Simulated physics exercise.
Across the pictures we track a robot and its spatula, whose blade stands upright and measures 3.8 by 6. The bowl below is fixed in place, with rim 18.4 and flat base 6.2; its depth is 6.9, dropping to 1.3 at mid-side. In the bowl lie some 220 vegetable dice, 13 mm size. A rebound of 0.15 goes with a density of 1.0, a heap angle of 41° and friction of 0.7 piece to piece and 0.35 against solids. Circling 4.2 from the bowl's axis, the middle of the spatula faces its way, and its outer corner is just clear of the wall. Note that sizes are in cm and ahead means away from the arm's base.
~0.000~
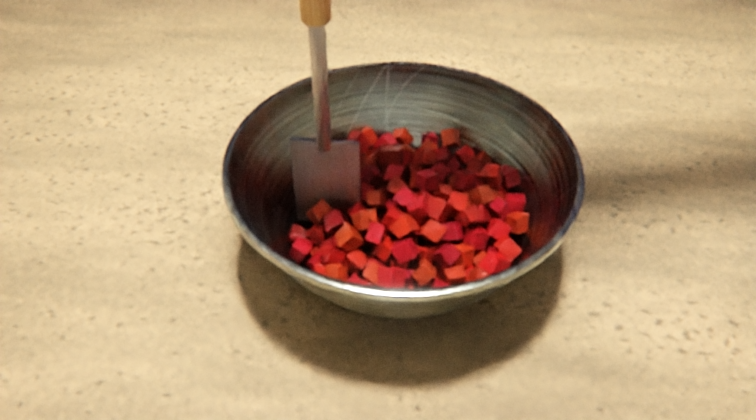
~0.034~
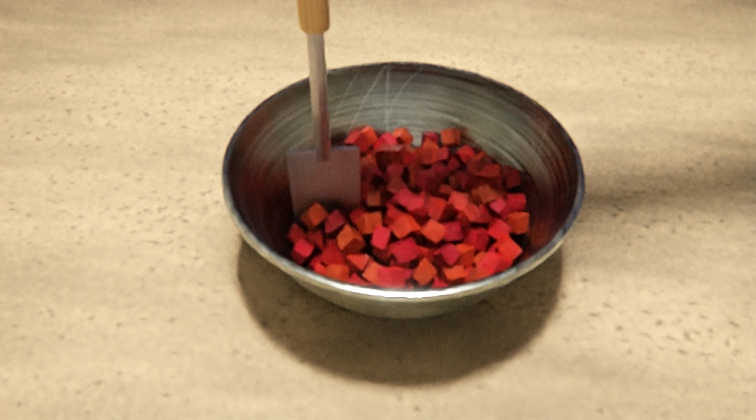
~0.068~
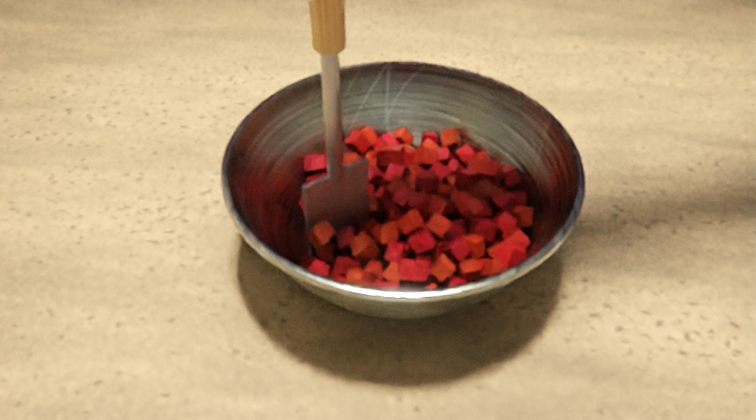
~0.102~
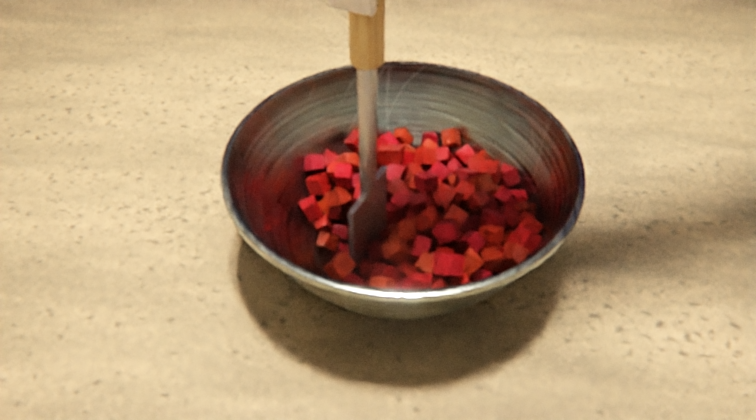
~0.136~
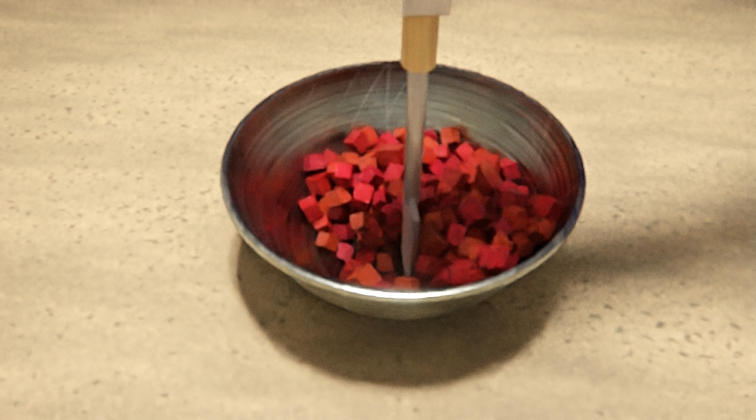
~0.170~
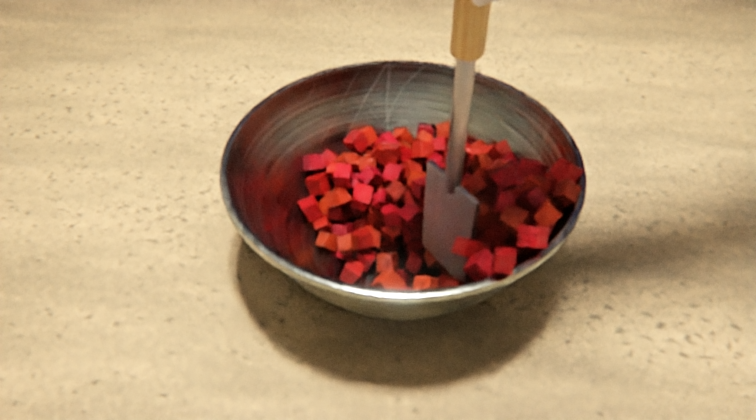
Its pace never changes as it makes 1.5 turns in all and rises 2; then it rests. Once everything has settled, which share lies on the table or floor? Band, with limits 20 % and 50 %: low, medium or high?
Medium.
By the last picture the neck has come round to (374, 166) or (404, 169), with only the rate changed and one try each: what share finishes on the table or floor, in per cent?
About 15 and 15 %.
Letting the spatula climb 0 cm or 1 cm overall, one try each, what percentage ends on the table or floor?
Trial one: Roughly 35 %; trial two: Roughly 35 %.
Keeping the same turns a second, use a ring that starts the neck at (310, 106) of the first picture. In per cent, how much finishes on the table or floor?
It comes to around 30 percent.
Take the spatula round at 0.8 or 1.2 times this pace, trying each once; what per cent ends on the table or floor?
It would be some 15 and 30 percent respectively.
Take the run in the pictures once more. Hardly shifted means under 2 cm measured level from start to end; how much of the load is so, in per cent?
Roughly 5 percent of the load.
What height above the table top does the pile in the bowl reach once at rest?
About 7.0 cm.
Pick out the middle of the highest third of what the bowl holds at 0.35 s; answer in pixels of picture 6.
That third sits centred at about (346, 110).
After 0.35 s, 287° round, highest piece 10 above the table; 202 in the bowl, 7 on the table or floor, 12 in flight or on the tool.
After 0.53 s, 84° round, highest piece 10 above the table; 173 in the bowl, 31 on the table or floor, 17 in flight or on the tool.
After 0.82 s, 180° round, highest piece 7 above the table; 160 in the bowl, 61 on the table or floor.
After 1.52 s, 180° round, highest piece 7 above the table; 160 in the bowl, 61 on the table or floor.
In the end, 160 in the bowl, 61 on the table or floor. That is 28 % on the table or floor.
